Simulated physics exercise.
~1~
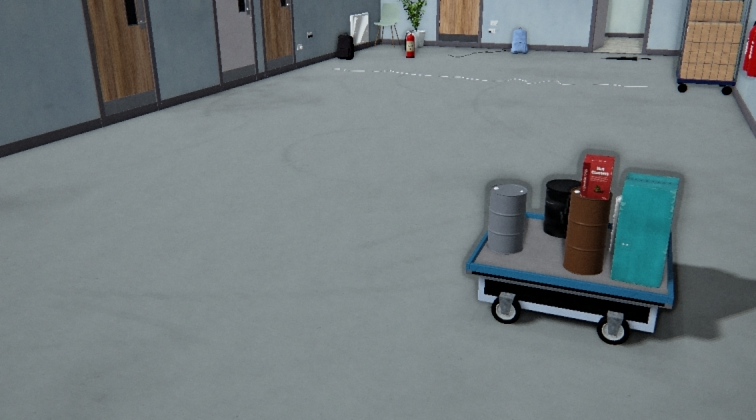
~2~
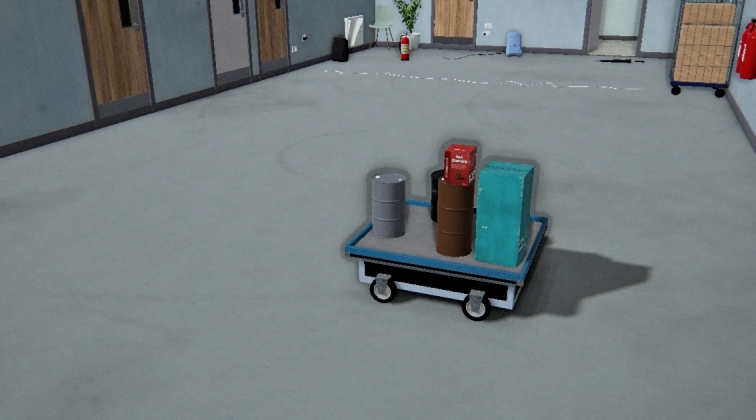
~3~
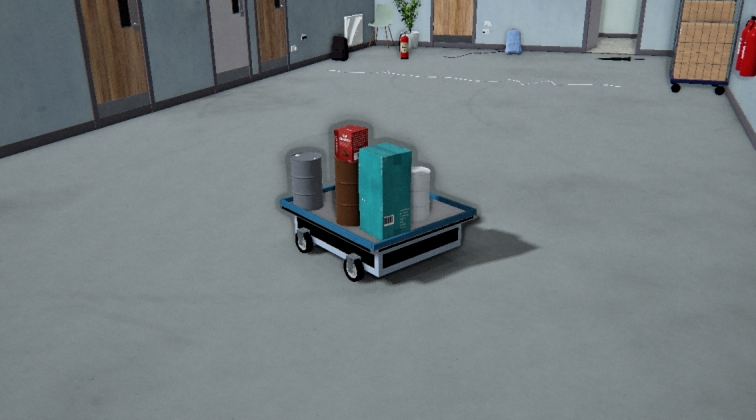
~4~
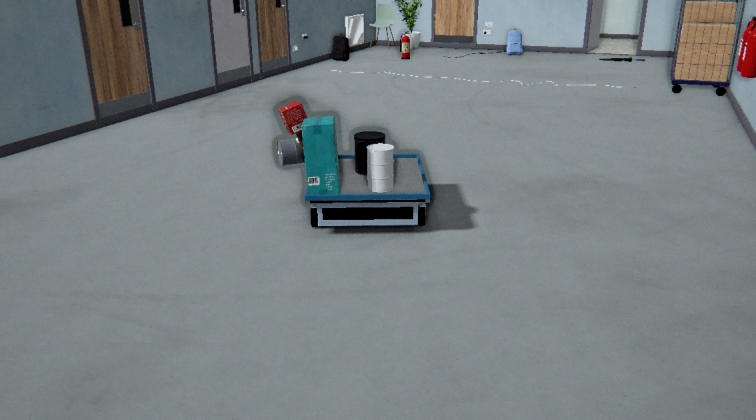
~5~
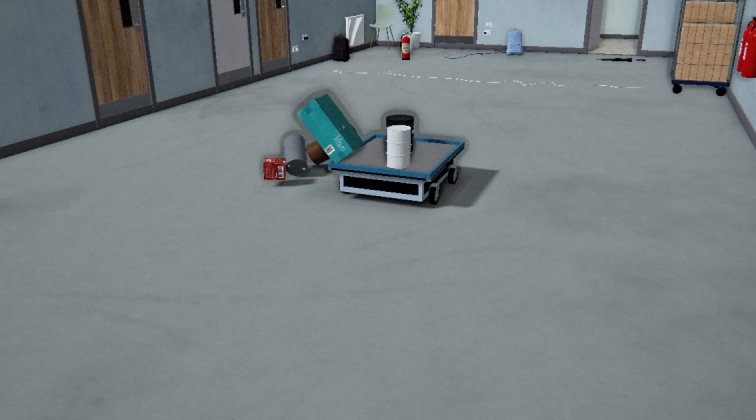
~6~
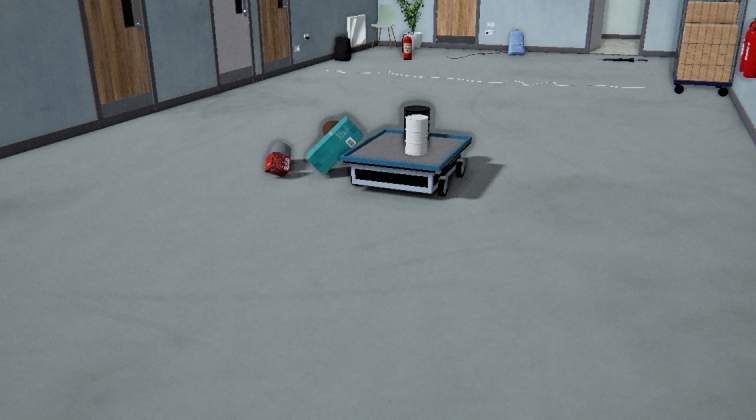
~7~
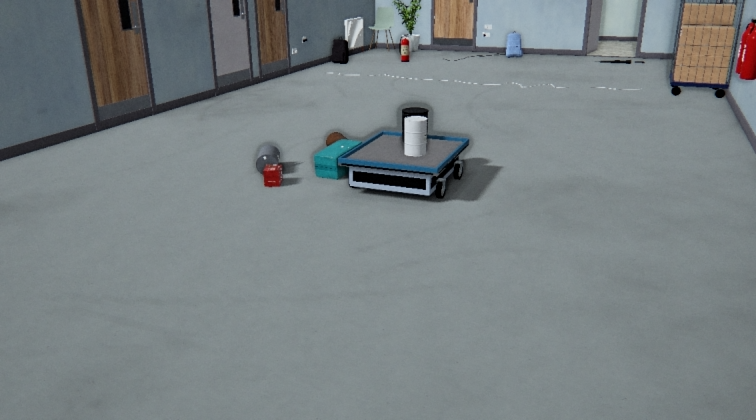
Flat cart curving across a grey floor, spilling two drums, a red box and a turquoise box, then stopping with two drums aboard.
